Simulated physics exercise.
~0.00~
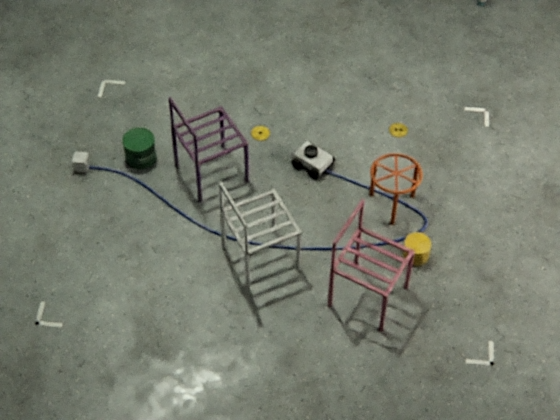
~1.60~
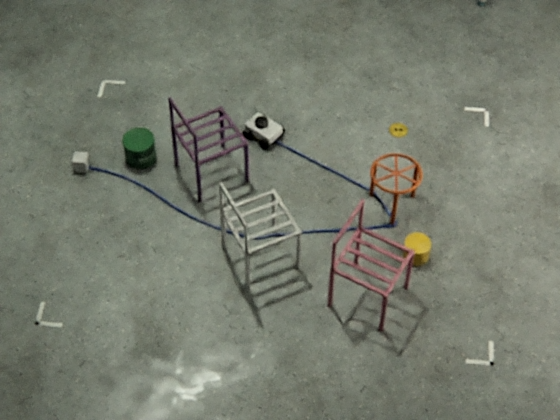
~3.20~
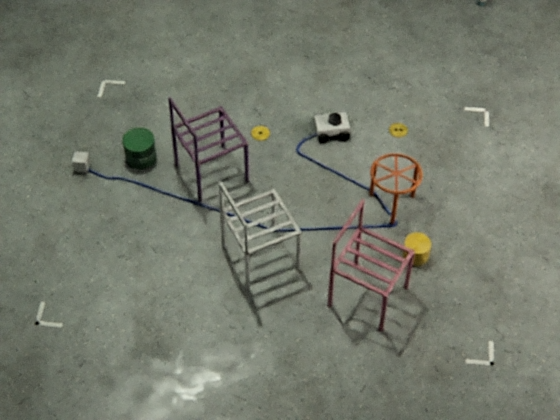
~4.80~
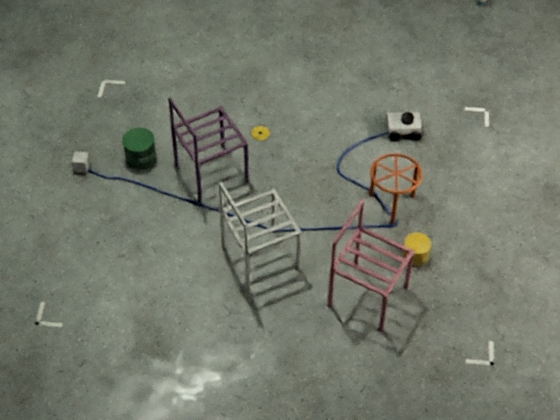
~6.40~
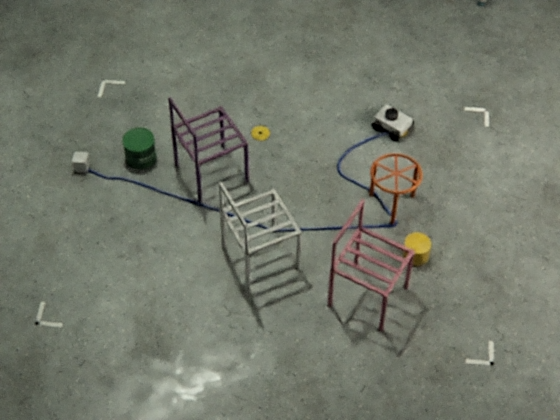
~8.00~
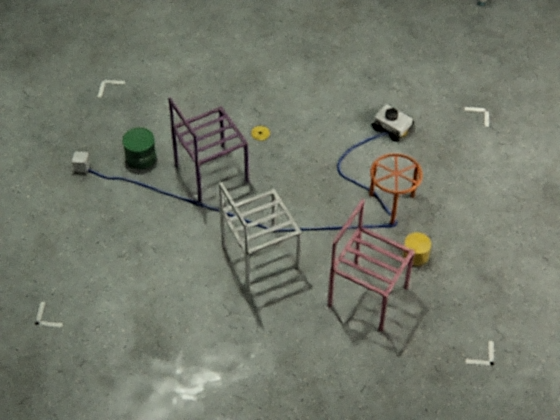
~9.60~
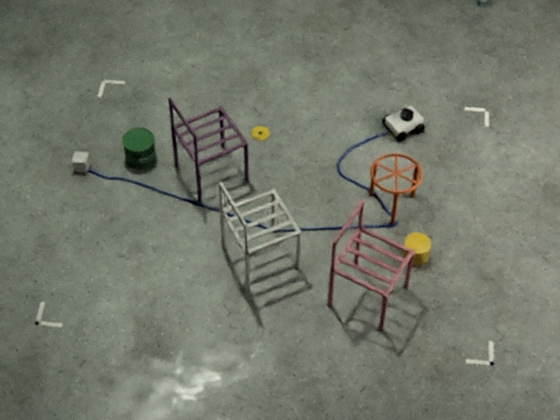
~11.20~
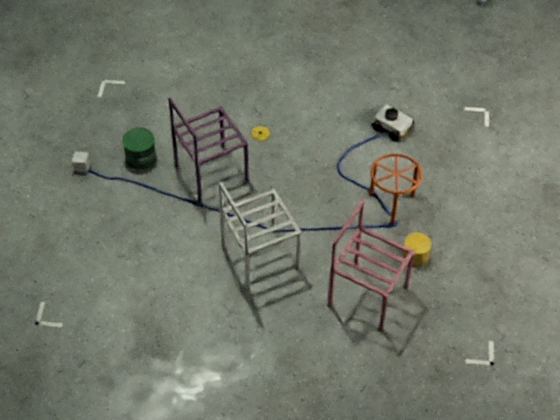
On a grey concrete floor marked with white corner lines, a small white cart trails a blue lead that runs from a little pale block on the left, among four pieces of open-framed furniture, a green bin and a yellow tub. The cart first moves left and slightly up to the yellow mark beside the purple chair, pulling the lead away from the yellow tub and against the orange stool. It then heads right, uncovering that mark, while the lead slackens into a curve behind it. Reaching the second mark, above the stool, it shifts and turns slightly, then rests there with the furniture still standing.
